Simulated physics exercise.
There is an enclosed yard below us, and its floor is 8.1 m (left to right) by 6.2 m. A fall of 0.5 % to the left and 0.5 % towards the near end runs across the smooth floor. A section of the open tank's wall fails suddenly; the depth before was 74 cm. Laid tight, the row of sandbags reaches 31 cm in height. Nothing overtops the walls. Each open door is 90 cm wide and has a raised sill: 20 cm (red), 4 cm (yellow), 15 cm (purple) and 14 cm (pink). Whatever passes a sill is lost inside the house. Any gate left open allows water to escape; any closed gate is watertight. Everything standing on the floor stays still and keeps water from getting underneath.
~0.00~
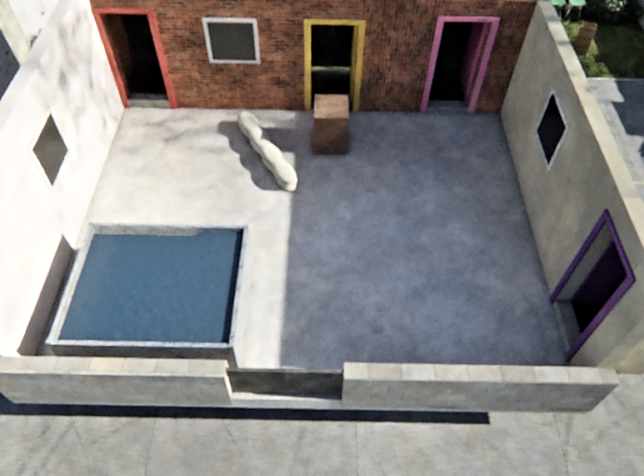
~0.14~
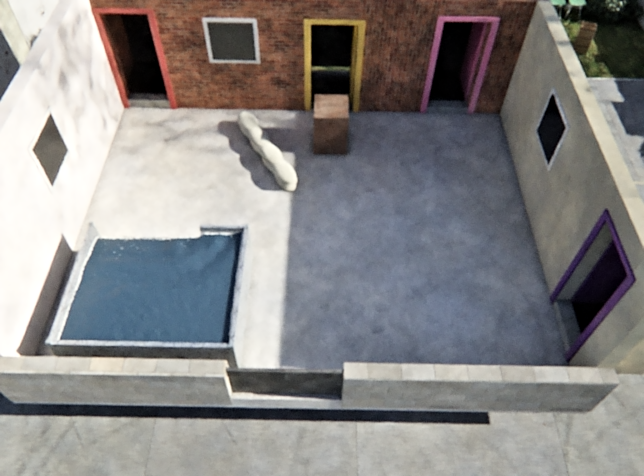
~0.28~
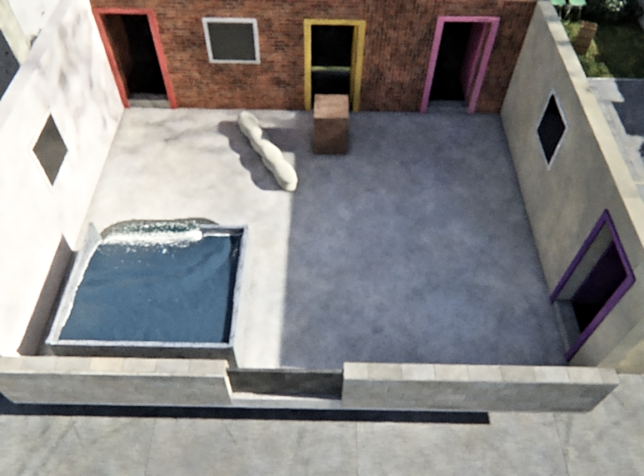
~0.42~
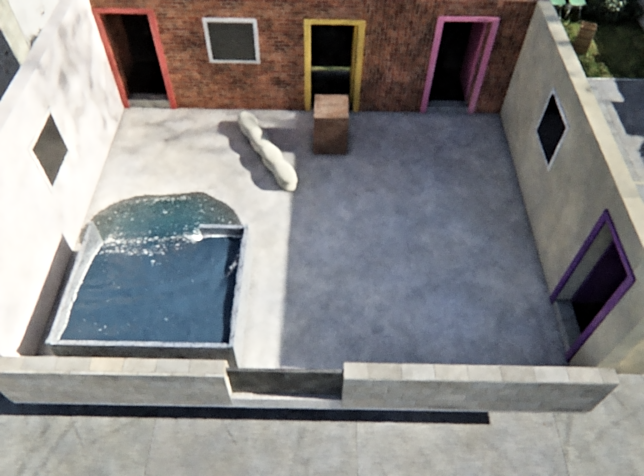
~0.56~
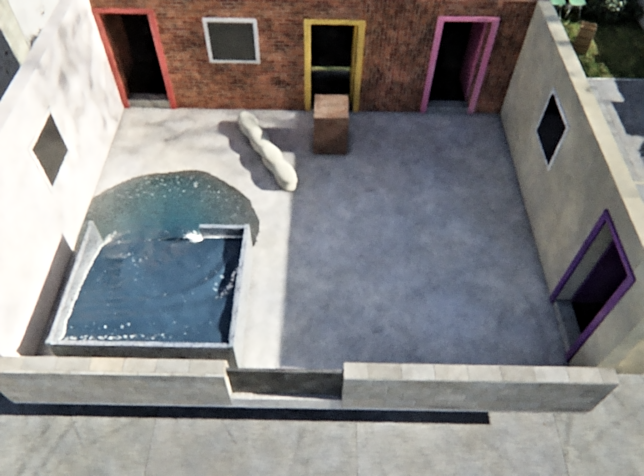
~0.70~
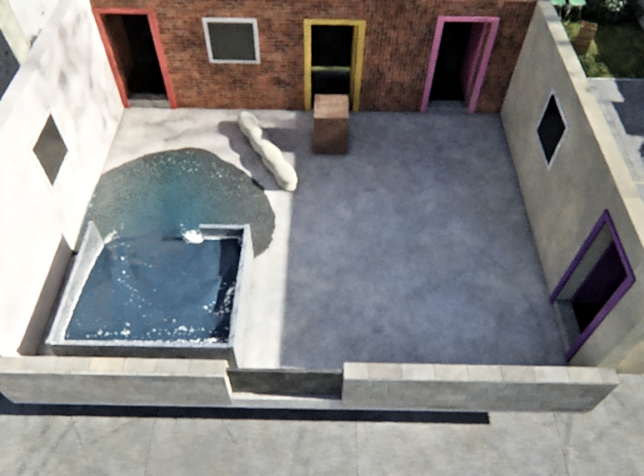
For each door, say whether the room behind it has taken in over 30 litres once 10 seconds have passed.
The red door: Over, the yellow door: Not over, the purple door: Not over, the pink door: Not over.
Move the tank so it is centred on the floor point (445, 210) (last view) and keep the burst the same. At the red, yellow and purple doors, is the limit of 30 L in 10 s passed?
Red: Within limit; yellow: Too much; purple: Within limit.
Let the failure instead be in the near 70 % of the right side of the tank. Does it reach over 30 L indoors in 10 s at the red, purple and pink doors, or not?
Red door doesn't reach it, purple door surpasses it, pink door surpasses it.
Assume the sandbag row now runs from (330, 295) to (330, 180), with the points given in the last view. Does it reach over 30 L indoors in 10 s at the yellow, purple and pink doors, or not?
Result: Yellow door beyond the limit; purple door inside the limit; pink door inside the limit.
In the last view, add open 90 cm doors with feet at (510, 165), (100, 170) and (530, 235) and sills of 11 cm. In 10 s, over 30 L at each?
Well, the first is on the low side, the second is on the high side, and the third is on the low side.
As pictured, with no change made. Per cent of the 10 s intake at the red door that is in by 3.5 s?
85 percent or so by then.
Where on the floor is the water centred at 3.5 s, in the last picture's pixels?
Its balance point lies near (182, 197).
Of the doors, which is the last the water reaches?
Purple.
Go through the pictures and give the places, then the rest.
The first frame shows the open tank at (157, 283) is whole and still, 74 cm deep.
In the second frame, the front is at a hidden place, 0.9 m from the gap on the open tank's far side; 0.5 m2 of floor is under water; 74 cm left at the back of the open tank.
In the third frame, water pours out on the open tank's far side and has run 1.1 m, to a hidden place; typically 13 cm deep outside, 74 cm at the open tank's back.
In the fourth frame, water pours out on the open tank's far side and has run 1.5 m, to (202, 196); typically 10 cm deep outside, 74 cm at the open tank's back.
In the fifth frame, the front is at (194, 173), 2.0 m from the gap on the open tank's far side; 4.9 m2 of floor is under water; 70 cm left at the back of the open tank.
In the sixth frame, water pours out on the open tank's far side and has run 2.6 m, to (199, 152); typically 6 cm deep outside, 63 cm at the open tank's back.
After 1.4 s water covers 25 % of the floor and is deepest (39 cm) near (125, 252); red door 19 cm at the sill, 2 L in, yellow door not reached, purple door not reached, pink door not reached.
After 2.2 s water covers 30 % of the floor and is deepest (50 cm) near (141, 110); red door 47 cm at the sill, 94 L in, yellow door not reached, purple door not reached, pink door not reached.
After 3.5 s water covers 40 % of the floor and is deepest (36 cm) near (136, 151); red door 34 cm at the sill, 299 L in, yellow door 5 cm at the sill, 0 L in, purple door not reached, pink door not reached.
After 6.0 s water covers 65 % of the floor and is deepest (19 cm) near (85, 219); red door 18 cm at the sill, 344 L in, yellow door 3 cm at the sill, 0 L in, purple door not reached, pink door 3 cm at the sill, 0 L in.
After 10.0 s water covers 95 % of the floor and is deepest (17 cm) near (67, 268); red door 9 cm at the sill, 344 L in, yellow door 3 cm at the sill, 0 L in, purple door 12 cm at the sill, 0 L in, pink door 3 cm at the sill, 0 L in.
